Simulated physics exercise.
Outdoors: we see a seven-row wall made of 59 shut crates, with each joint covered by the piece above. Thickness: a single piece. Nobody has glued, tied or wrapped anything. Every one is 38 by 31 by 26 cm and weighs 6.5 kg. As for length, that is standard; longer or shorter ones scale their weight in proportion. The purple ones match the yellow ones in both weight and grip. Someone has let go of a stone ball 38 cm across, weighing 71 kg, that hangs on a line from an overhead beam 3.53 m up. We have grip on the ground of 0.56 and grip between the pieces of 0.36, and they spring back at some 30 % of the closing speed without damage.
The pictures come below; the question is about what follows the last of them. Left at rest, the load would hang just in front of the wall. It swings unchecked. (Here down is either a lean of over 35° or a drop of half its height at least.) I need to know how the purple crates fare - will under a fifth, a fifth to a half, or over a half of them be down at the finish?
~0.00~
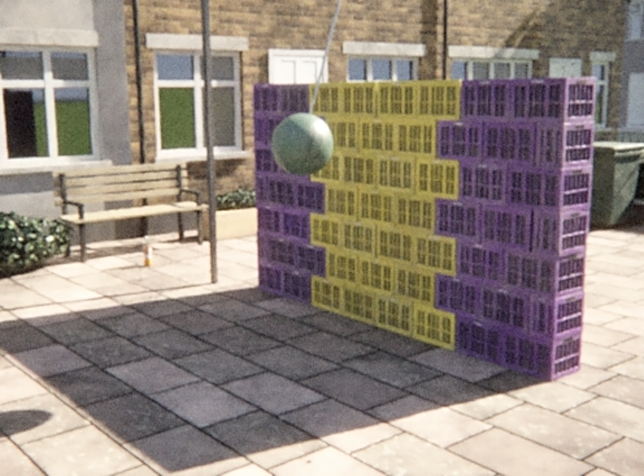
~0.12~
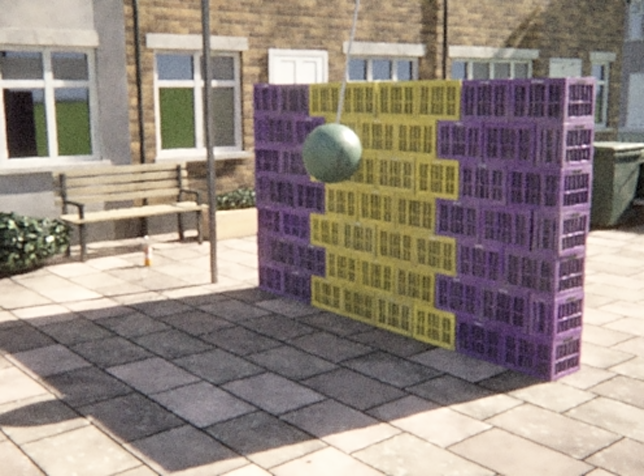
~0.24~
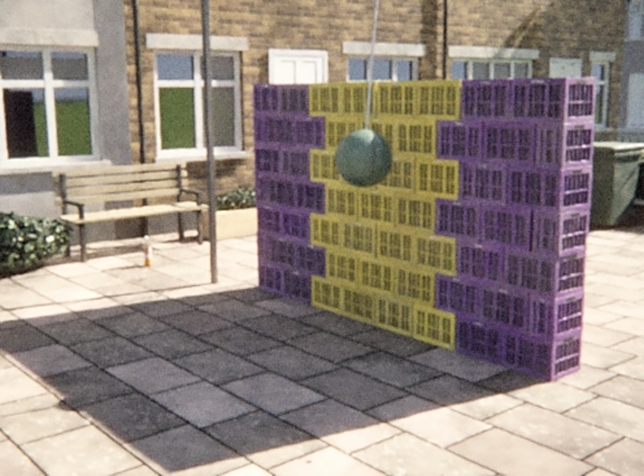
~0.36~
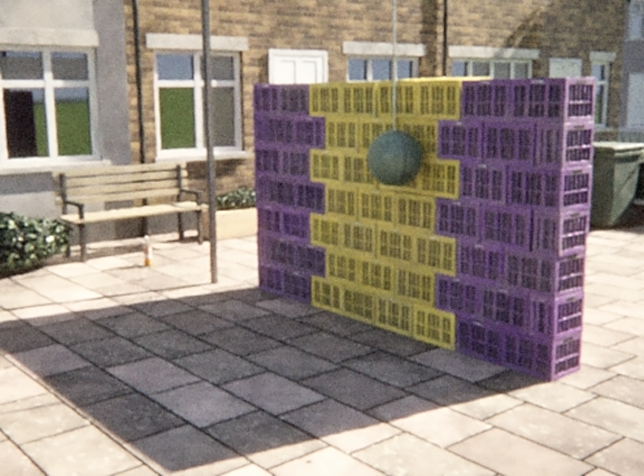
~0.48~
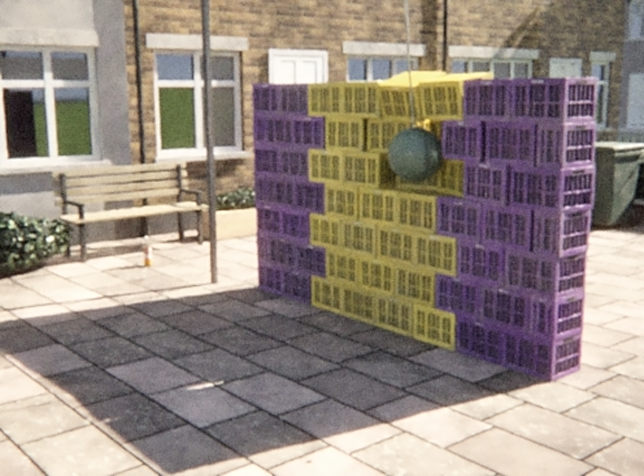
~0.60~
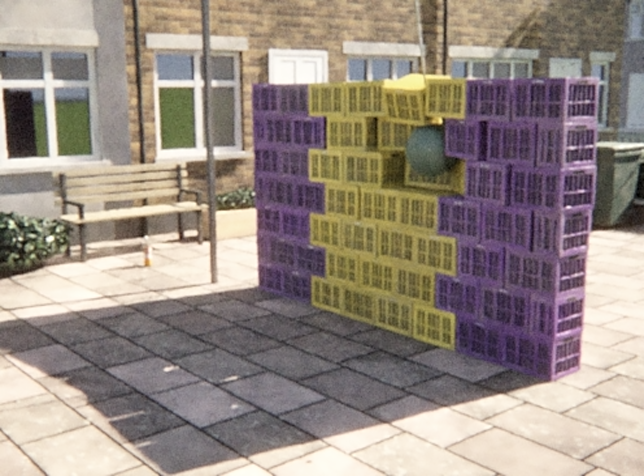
At the finish, under a fifth of them.
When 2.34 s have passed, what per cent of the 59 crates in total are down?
15 per cent.
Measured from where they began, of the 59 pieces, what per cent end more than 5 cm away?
15 %.
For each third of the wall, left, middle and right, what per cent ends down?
The thirds come out at 0 on the left, 30 in the middle and 20 on the right, in per cent.
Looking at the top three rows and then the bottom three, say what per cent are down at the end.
I'd put the top at 40 per cent and the bottom at 0 per cent.
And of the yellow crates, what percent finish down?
For yellow, it's 30%.
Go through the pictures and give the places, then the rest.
In the first frame (places mark the middle of the side facing us), ball (294, 139) line 20° before plumb; top purple crate (266, 99); top yellow crate (358, 100); nothing disturbed.
The second frame shows ball (325, 151) line 13° before plumb; top purple crate (266, 99).
The third frame shows ball (358, 158) line 6° before plumb; top purple crate (266, 99).
The fourth frame shows ball (389, 161) line 1° past plumb; top purple crate (266, 99); 2 disturbed, none down.
The fifth frame shows ball (412, 158) line 6° past plumb; top purple crate (265, 99); steepest lean 18°, the crate at (399, 104); 11 disturbed, none down.
The sixth frame shows ball (431, 155) line 10° past plumb; top purple crate (265, 99); top yellow crate (365, 99) shifted 6 cm; steepest lean 17°, the crate at (402, 106); 18 disturbed, none down.
After 1.28 s, line 15° past plumb; none of the 34 purple crates down (4 of 59 in all colours); top purple crate unmoved; top yellow crate leaning 22°.
After 2.34 s, line 15° before plumb; 2 of the 34 purple crates down (9 of 59 in all colours); top purple crate shifted 22 mm; top yellow crate on its side.
At rest (4.0 s), line 16° past plumb; 2 of the 34 purple crates down (9 of 59 in all colours); top purple crate shifted 22 mm; top yellow crate upside down. That is 6 per cent. As the last picture would show them, middles, top purple crate near (279, 99), top yellow crate near (447, 265).
